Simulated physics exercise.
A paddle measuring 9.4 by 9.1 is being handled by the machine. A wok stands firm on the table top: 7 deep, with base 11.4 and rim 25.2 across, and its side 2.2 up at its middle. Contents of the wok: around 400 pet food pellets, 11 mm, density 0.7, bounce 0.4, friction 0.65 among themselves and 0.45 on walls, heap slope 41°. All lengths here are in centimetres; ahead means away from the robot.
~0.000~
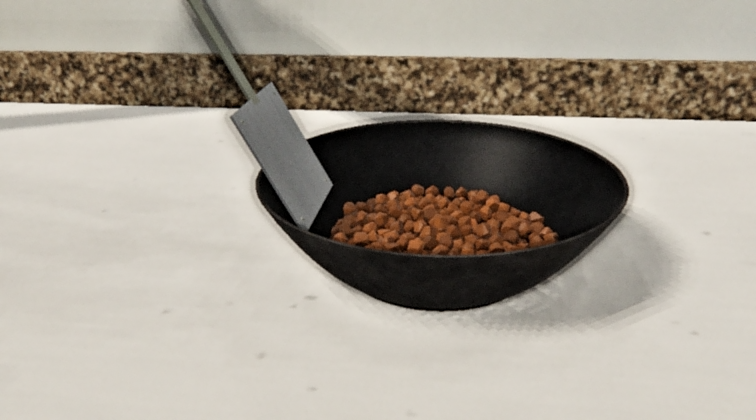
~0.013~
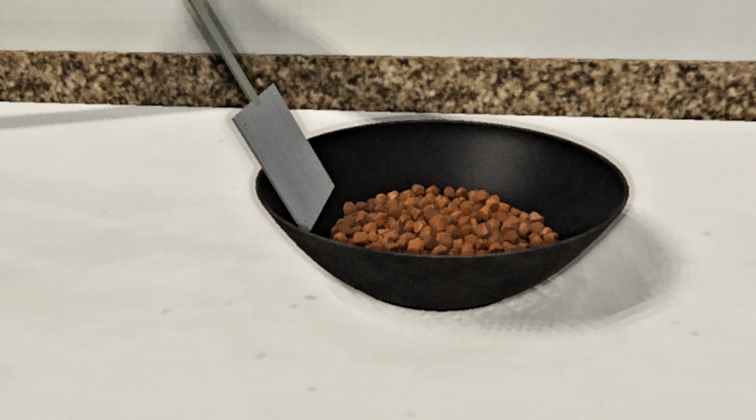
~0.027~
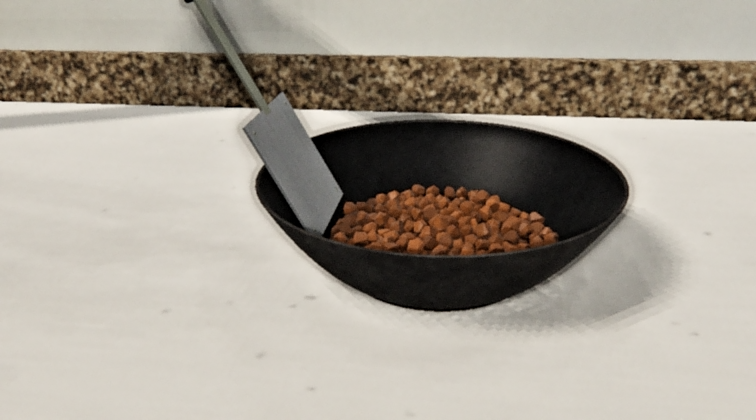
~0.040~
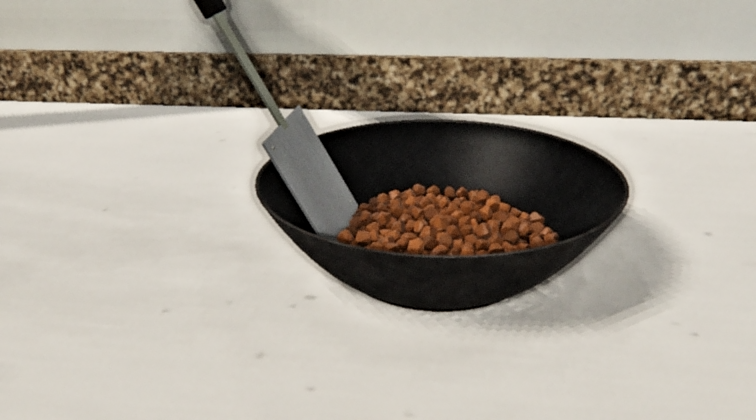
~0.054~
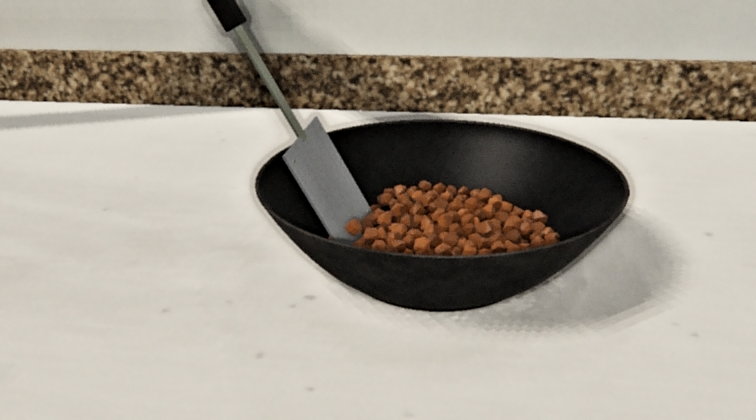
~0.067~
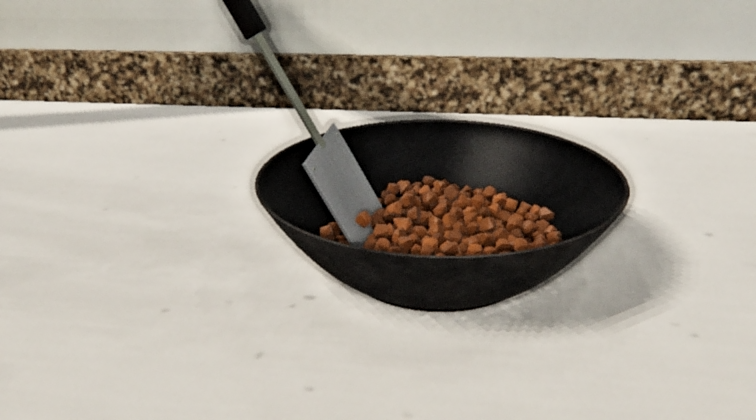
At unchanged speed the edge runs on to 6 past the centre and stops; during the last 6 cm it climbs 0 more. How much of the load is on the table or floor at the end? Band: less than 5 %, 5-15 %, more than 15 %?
More than 15 %.
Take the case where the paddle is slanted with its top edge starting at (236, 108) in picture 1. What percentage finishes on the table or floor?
Spill: Approx. 15 per cent.
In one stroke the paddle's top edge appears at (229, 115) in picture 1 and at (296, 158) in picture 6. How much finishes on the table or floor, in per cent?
I'd put it at roughly 15 per cent.
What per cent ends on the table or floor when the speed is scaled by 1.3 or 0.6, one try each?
Near 30 and near 15 percent respectively.
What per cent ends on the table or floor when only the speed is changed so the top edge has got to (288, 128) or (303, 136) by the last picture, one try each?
Estimates: Near 10 %, near 10 %.
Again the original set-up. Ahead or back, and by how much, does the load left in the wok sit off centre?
Ahead, by around 5.0 cm.
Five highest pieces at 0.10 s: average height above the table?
They are near 7 cm up.
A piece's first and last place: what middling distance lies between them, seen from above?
I'd put it at close to 8 centimetres.
After 0.10 s, sloping 62°, highest piece 8 above the table; 404 in the wok.
After 0.13 s, sloping 62°, highest piece 14 above the table; 401 in the wok, 3 on the blade or in flight.
After 0.35 s, sloping 62°, highest piece 28 above the table; 313 in the wok, 24 on the table or floor, 67 on the blade or in flight.
After 1.40 s, sloping 62°, highest piece 8 above the table; 312 in the wok, 92 on the table or floor.
At rest, 312 in the wok, 92 on the table or floor. That is 23 % on the table or floor.
